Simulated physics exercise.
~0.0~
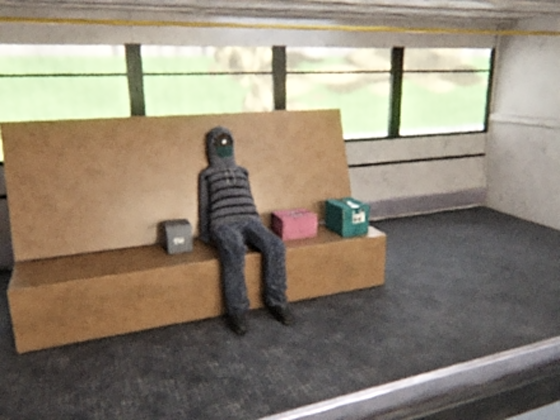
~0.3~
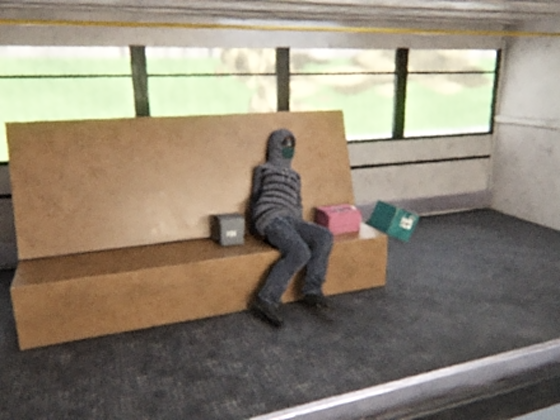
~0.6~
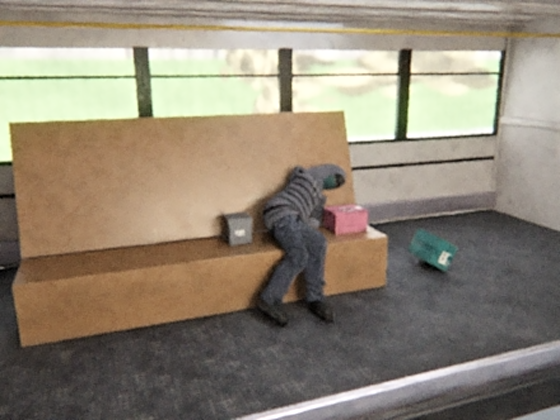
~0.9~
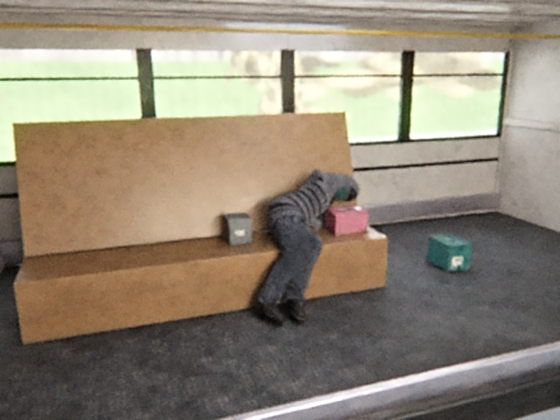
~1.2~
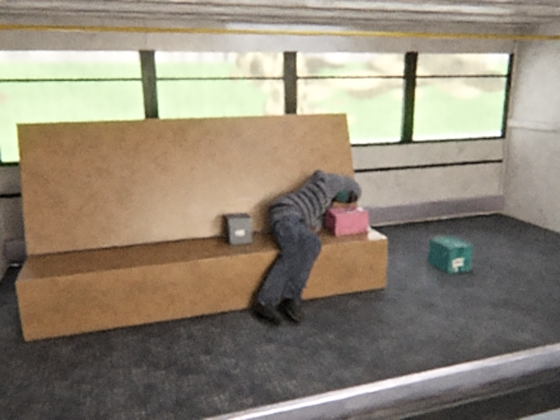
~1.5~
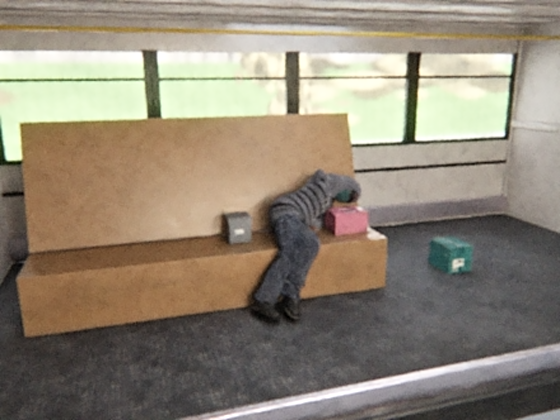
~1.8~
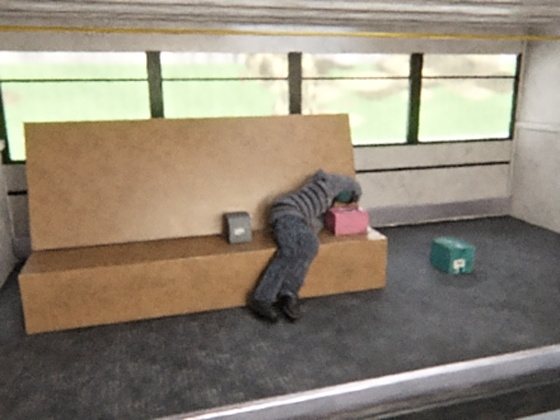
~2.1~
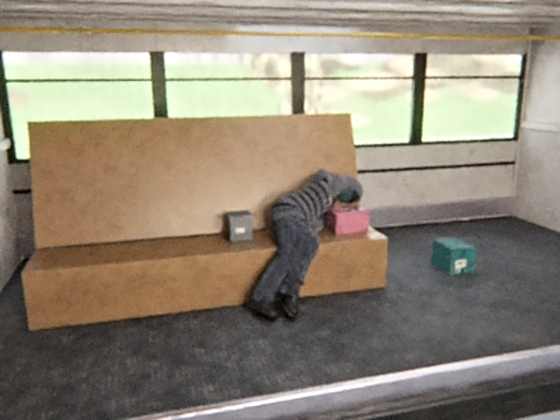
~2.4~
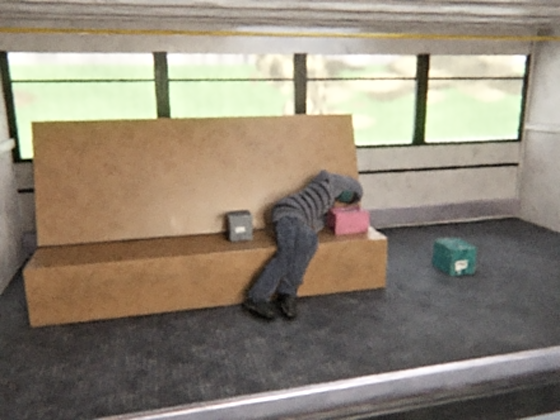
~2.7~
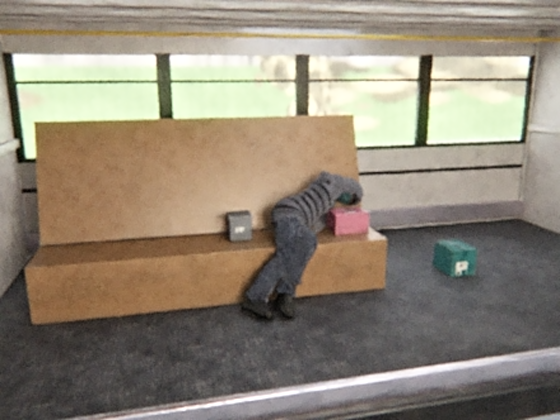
Seated figure and three boxes sliding right along a bench, the teal box tumbling to the floor, the figure slumping over the pink one.
